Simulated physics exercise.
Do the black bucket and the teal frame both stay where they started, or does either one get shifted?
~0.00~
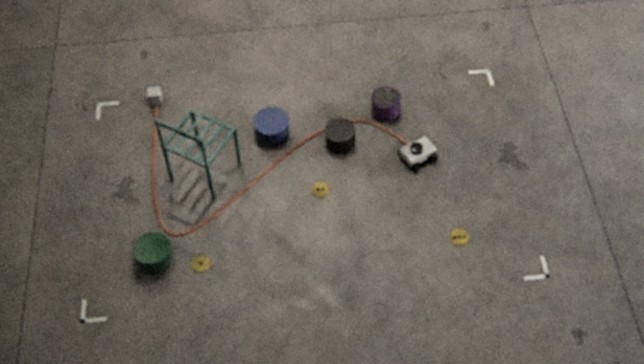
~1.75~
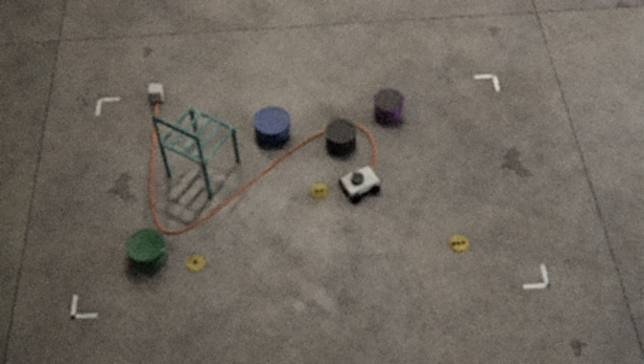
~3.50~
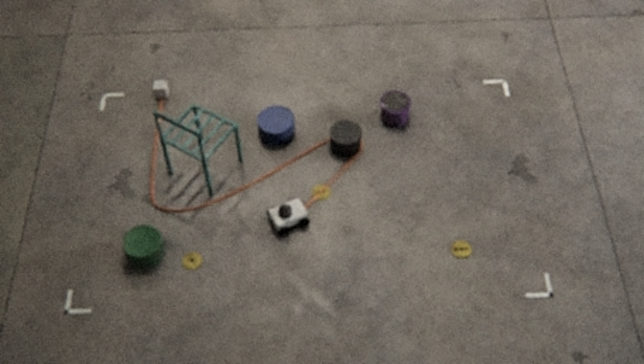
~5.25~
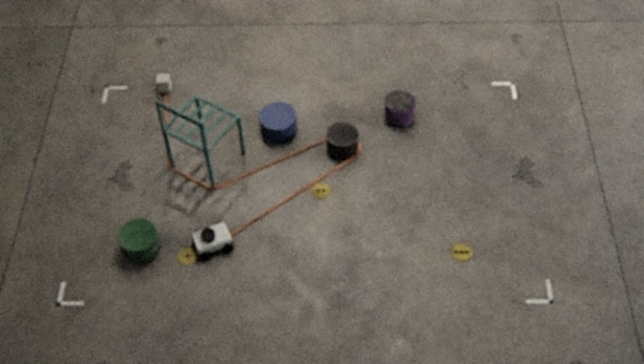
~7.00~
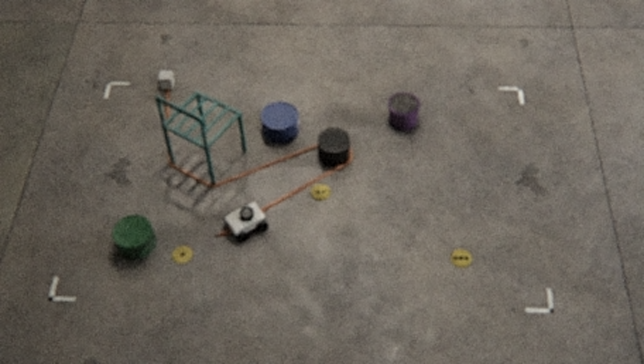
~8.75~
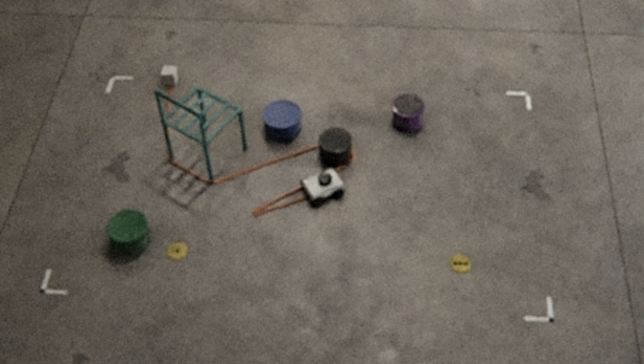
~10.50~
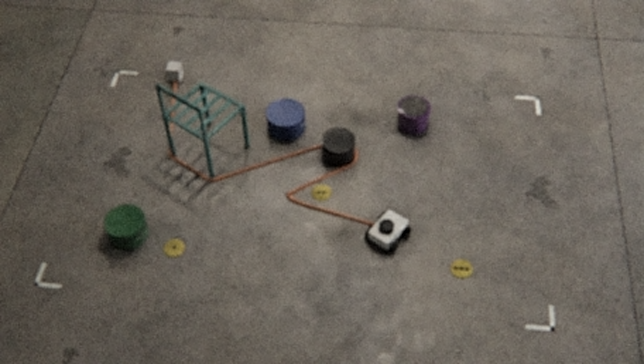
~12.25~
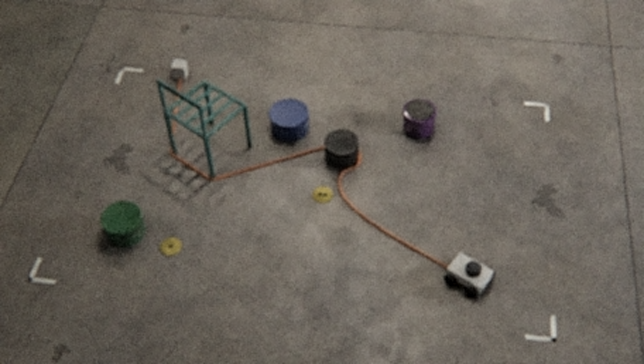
The black bucket gets shifted a little to the left. The teal frame stays put.
